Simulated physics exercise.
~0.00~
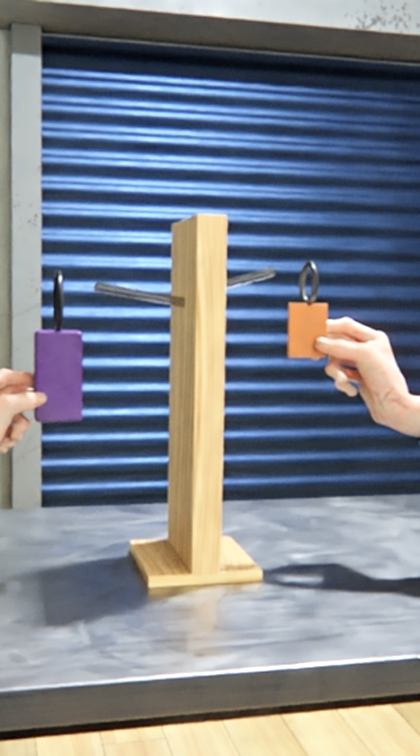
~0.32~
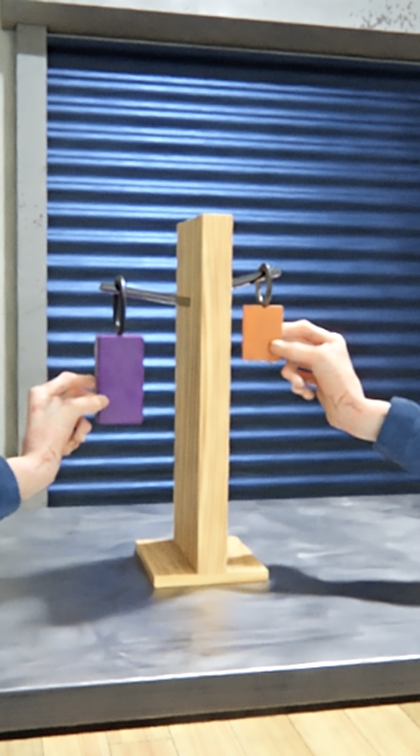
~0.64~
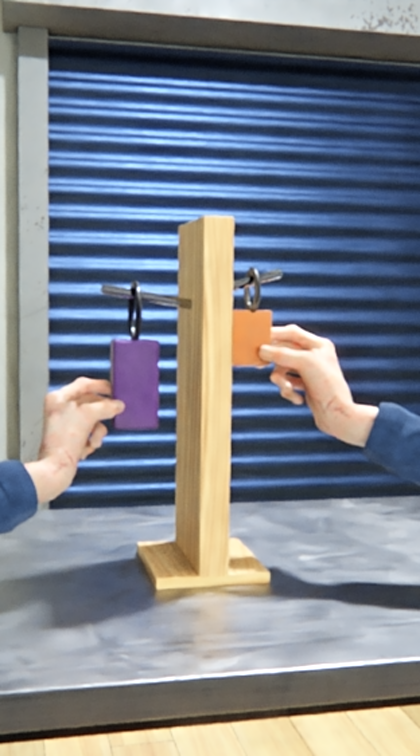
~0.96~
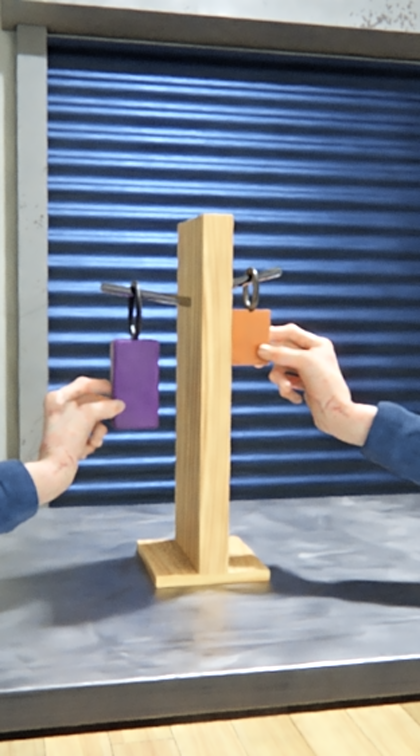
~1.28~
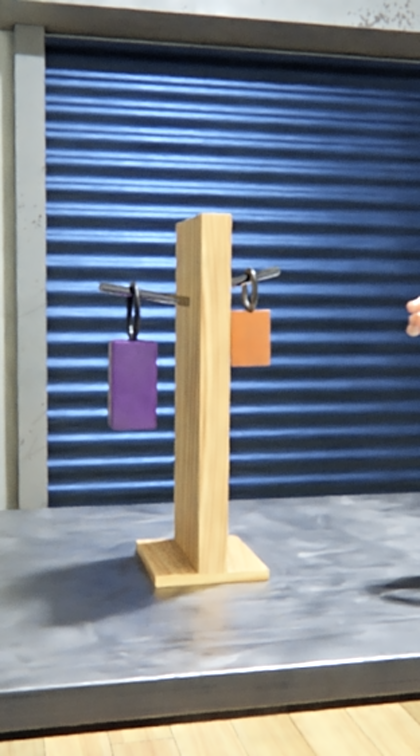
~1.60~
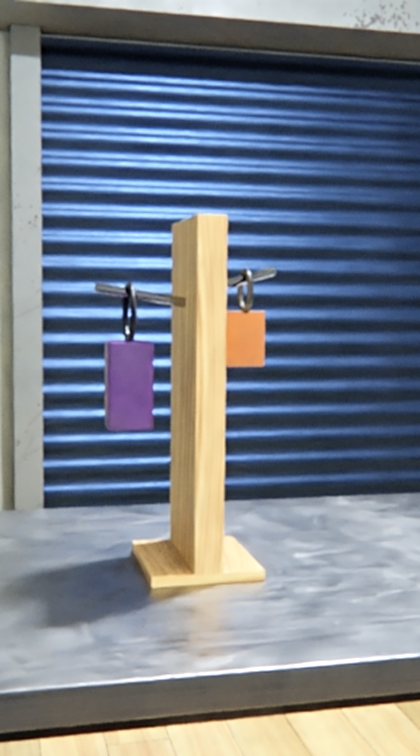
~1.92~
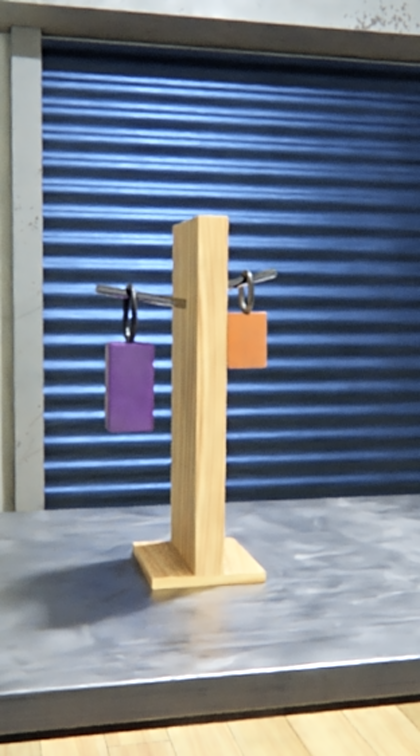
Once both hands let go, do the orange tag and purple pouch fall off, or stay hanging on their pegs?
Both stay hanging. The orange tag stays on its peg and the purple pouch stays on its peg.
